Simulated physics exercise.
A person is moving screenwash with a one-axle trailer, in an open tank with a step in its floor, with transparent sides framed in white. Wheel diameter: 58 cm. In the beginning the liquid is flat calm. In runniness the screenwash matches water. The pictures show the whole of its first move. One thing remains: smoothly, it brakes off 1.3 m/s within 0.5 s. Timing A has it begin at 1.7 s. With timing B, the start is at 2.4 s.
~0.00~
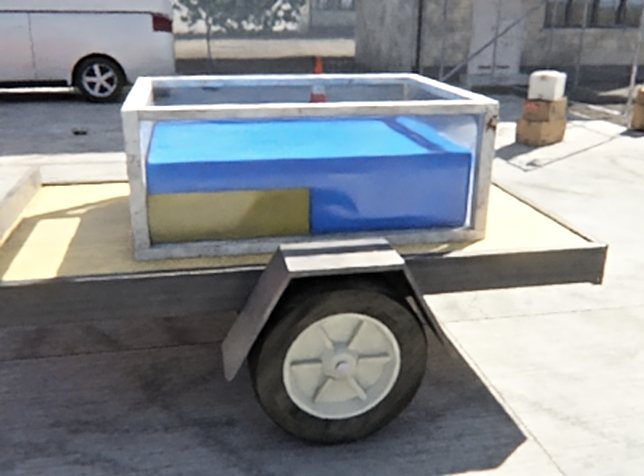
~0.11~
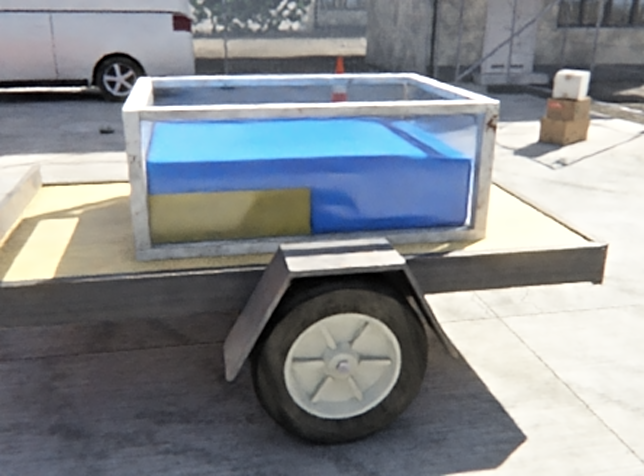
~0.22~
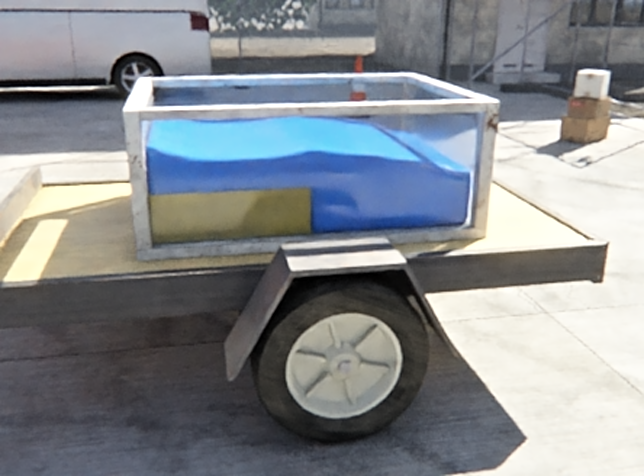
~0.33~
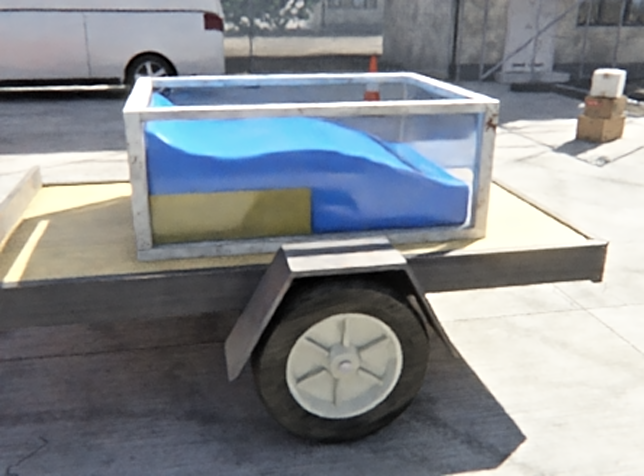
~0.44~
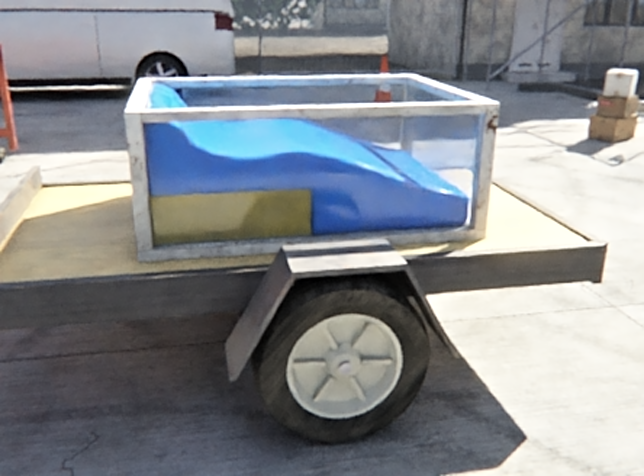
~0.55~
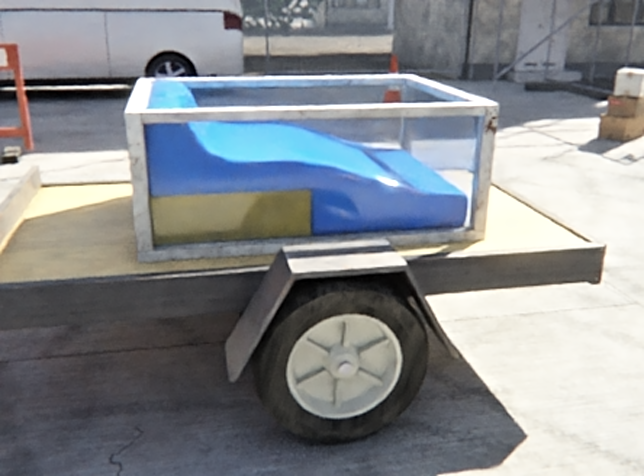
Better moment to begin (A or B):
The better moment is B.
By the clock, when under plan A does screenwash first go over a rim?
I'd say close to 2.7 seconds.
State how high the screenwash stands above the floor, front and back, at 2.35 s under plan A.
Level, front = 56 cm; level, back = 16 cm.
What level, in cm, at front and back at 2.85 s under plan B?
Front: 44 cm; back: 12 cm.
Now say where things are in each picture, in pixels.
The surface is at (168, 159) by the front wall; at (448, 148) by the back wall; it lies level with the rim line; edge of the step at (230, 193); the front is on the left, levels are read along the near wall; a wheel hub at (345, 373), in the first picture.
The surface is at (168, 155) by the front wall; at (448, 149) by the back wall; it lies level with the rim line, in the second picture.
The surface is at (168, 147) by the front wall; at (447, 163) by the back wall; it climbs 5° towards the front, in the third picture.
The surface is at (167, 124) by the front wall; at (446, 177) by the back wall; it climbs 13° towards the front, in the fourth picture.
The surface is at (166, 99) by the front wall; at (445, 188) by the back wall; it climbs 19° towards the front, in the fifth picture.
The surface is at (164, 73) by the front wall; at (445, 189) by the back wall; it climbs 23° towards the front; a wheel hub at (348, 374), in the sixth picture.
For plan A, At 2.35 s the surface is 57 cm up at the front and 15 cm at the back; nothing has left.
For plan A, At 5.18 s 4 per cent is out, over the front, 6 of 183 litres.
For plan B, At 2.85 s the surface is 45 cm up at the front and 12 cm at the back; nothing has left.
For plan B, At 5.89 s nothing has left.
